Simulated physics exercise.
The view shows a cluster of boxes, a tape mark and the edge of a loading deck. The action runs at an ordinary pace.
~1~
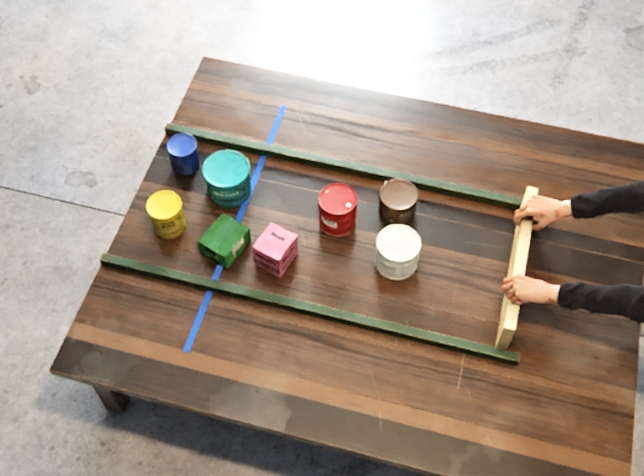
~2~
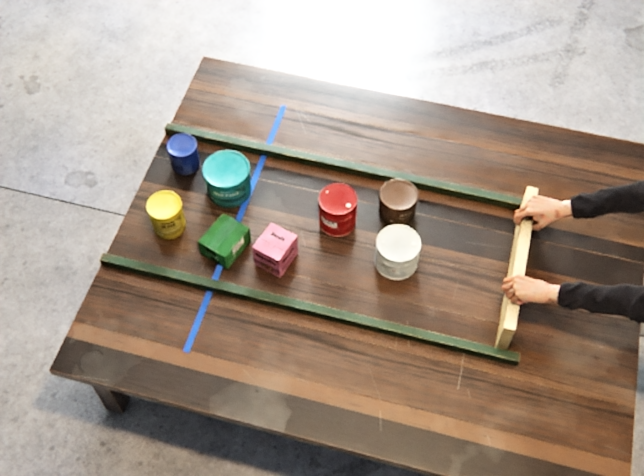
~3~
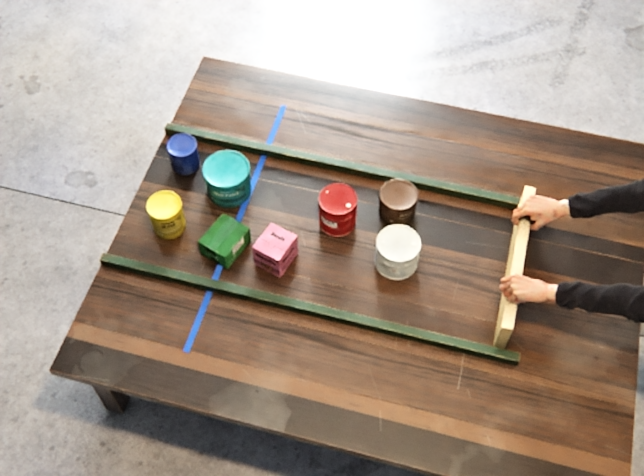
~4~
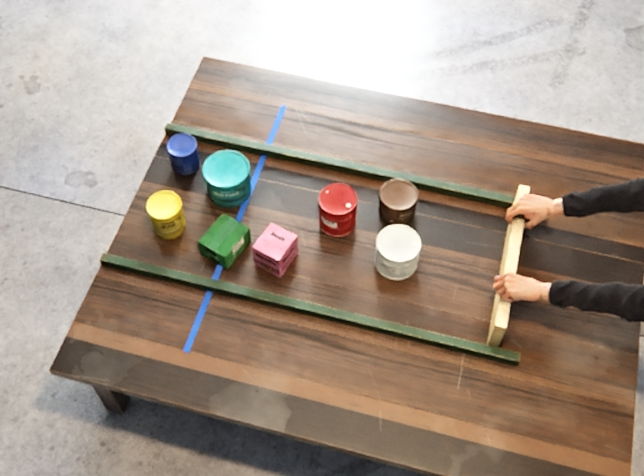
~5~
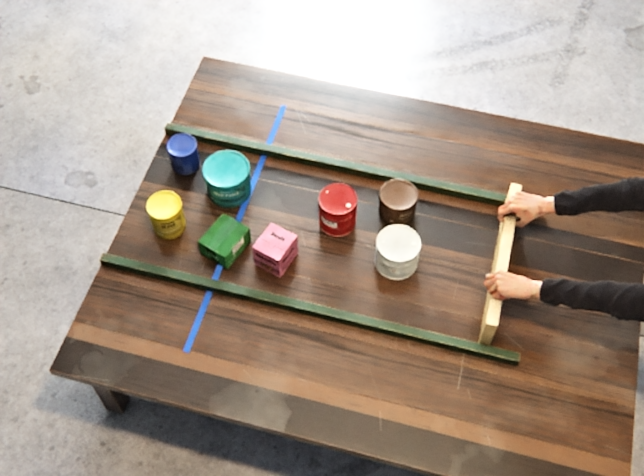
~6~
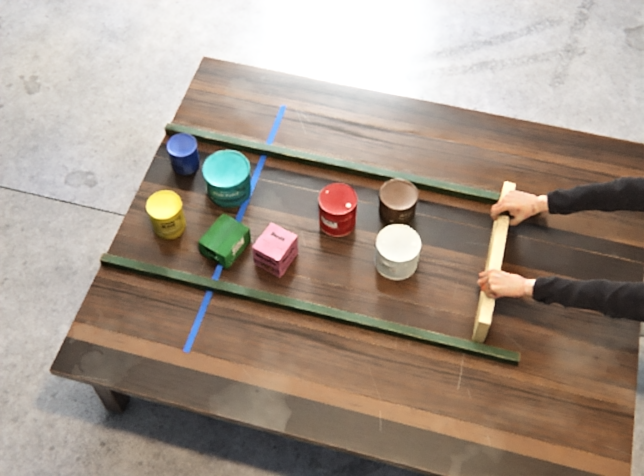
Wooden plank held in two hands sliding slightly left between green rails on a table, toward motionless cans and boxes.
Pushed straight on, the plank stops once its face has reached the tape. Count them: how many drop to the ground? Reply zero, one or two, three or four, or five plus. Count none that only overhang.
Zero.
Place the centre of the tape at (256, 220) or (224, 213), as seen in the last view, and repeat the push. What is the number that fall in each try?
In that order 0 and 0.
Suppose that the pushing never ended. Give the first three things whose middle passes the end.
Order, earliest first: The blue pail, then the yellow pail, then the turquoise pail.
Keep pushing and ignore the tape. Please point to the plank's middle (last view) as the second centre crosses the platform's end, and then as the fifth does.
I'd put it close to (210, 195) and later close to (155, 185).
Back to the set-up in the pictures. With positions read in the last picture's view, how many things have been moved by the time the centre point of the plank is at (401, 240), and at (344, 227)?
At the first spot 2, then 3.
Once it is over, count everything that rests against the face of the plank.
That would be 3 of them.
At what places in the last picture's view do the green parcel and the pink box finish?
You'll see the green parcel at (175, 244), with the pink box at (206, 247).
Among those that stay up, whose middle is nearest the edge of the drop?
The blue pail, it is.
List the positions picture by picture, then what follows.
Blue pail (184, 155); yellow pail (167, 216); turquoise pail (228, 179); plank (517, 267); tape (240, 216), in the first frame.
Yellow pail (167, 216); brown pail (398, 202), in the second frame.
Turquoise pail (228, 179); pink box (276, 250), in the third frame.
Blue pail (184, 155); white canister (397, 252), in the fourth frame.
Yellow pail (167, 216); plank (500, 263), in the fifth frame.
Blue pail (184, 155); yellow pail (167, 216); turquoise pail (228, 179); plank (494, 261); tape (240, 216), in the sixth frame.
Early on, none off yet; blue pail at rest near (184, 155); yellow pail at rest near (167, 216); turquoise pail at rest near (228, 179).
Finally, the number that fall off is zero.
